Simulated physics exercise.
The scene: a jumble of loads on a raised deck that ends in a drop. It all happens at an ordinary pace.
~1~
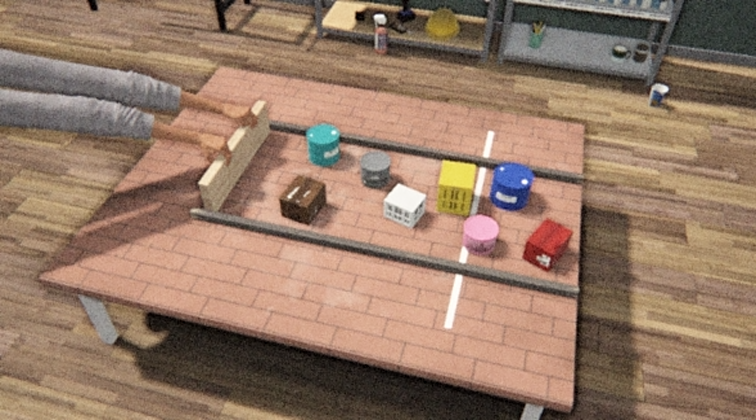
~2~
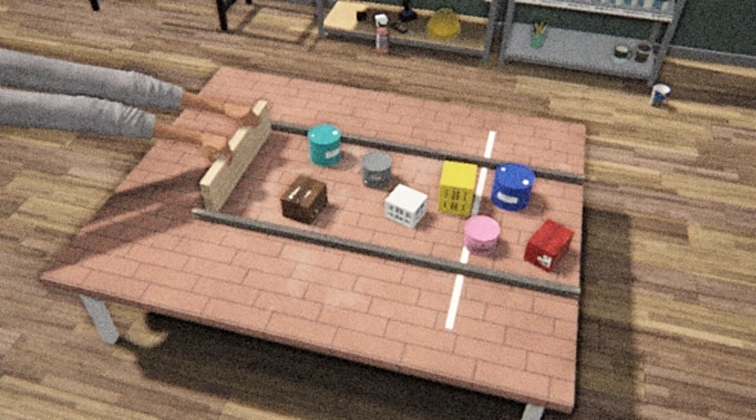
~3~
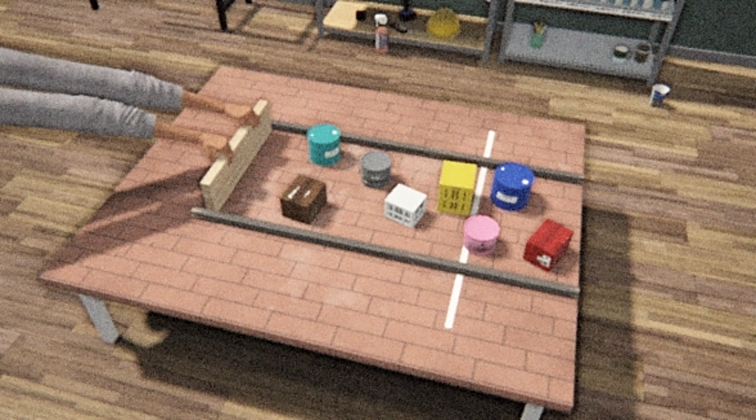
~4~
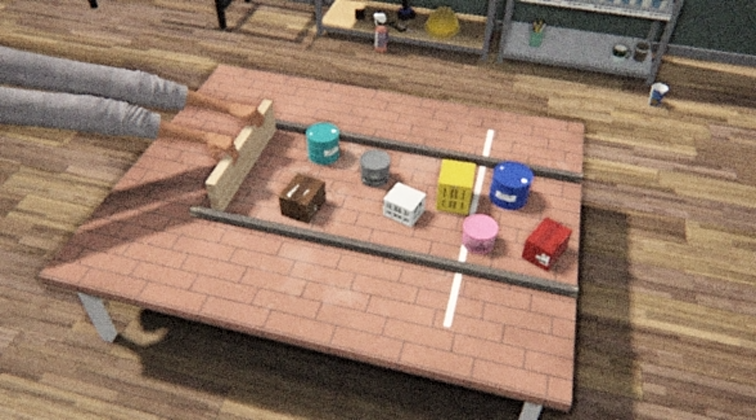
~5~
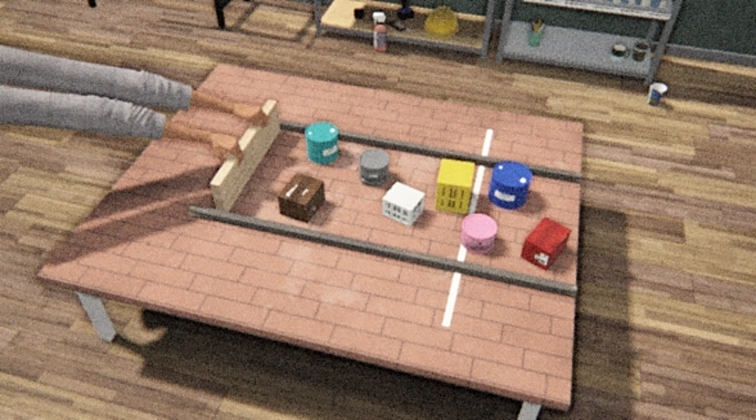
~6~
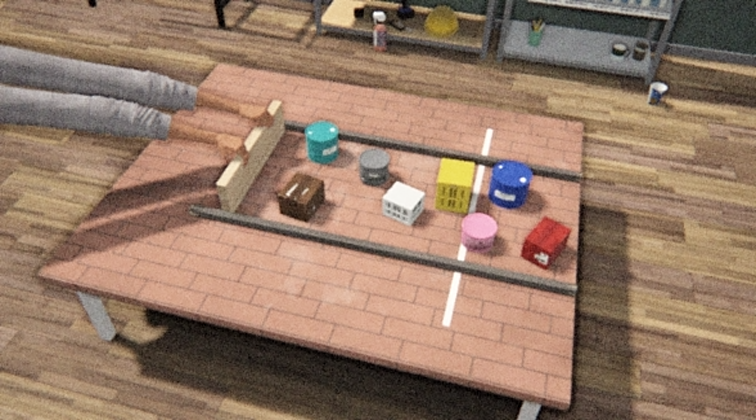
A wooden plank, held upright by a pair of hands, slid slightly to the right across the brick-patterned table, while the boxes, crates and round containers between the two rails stayed where they were.
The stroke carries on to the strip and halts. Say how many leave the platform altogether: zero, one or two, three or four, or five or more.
Outcome: The number that fall off is zero.
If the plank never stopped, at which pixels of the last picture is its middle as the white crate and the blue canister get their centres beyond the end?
Near (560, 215) and (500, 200).
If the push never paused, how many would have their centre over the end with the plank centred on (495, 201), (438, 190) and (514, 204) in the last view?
The counts: 0, 0 and 2.
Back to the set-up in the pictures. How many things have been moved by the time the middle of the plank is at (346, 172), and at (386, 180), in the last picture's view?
First 3, then 5.
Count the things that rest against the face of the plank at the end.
That makes 4.
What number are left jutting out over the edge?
That would be 0.
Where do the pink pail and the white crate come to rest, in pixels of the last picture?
Near (516, 242) and (491, 218).
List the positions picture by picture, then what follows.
The first picture shows red box (547, 245); blue canister (511, 187); pink pail (480, 236); plank (238, 155); tape (473, 214).
The second picture shows blue canister (512, 187); grey pail (377, 170).
The third picture shows pink pail (480, 236); plank (240, 154).
The fourth picture shows red box (547, 244); turquoise canister (323, 144).
The fifth picture shows blue canister (510, 185); white crate (403, 204).
The sixth picture shows red box (546, 243); blue canister (510, 185); pink pail (478, 233); plank (254, 155); tape (472, 212).
Soon after, none off yet; red box at rest near (546, 243); blue canister at rest near (510, 185); pink pail at rest near (478, 233).
At rest, the number that fall off is zero.
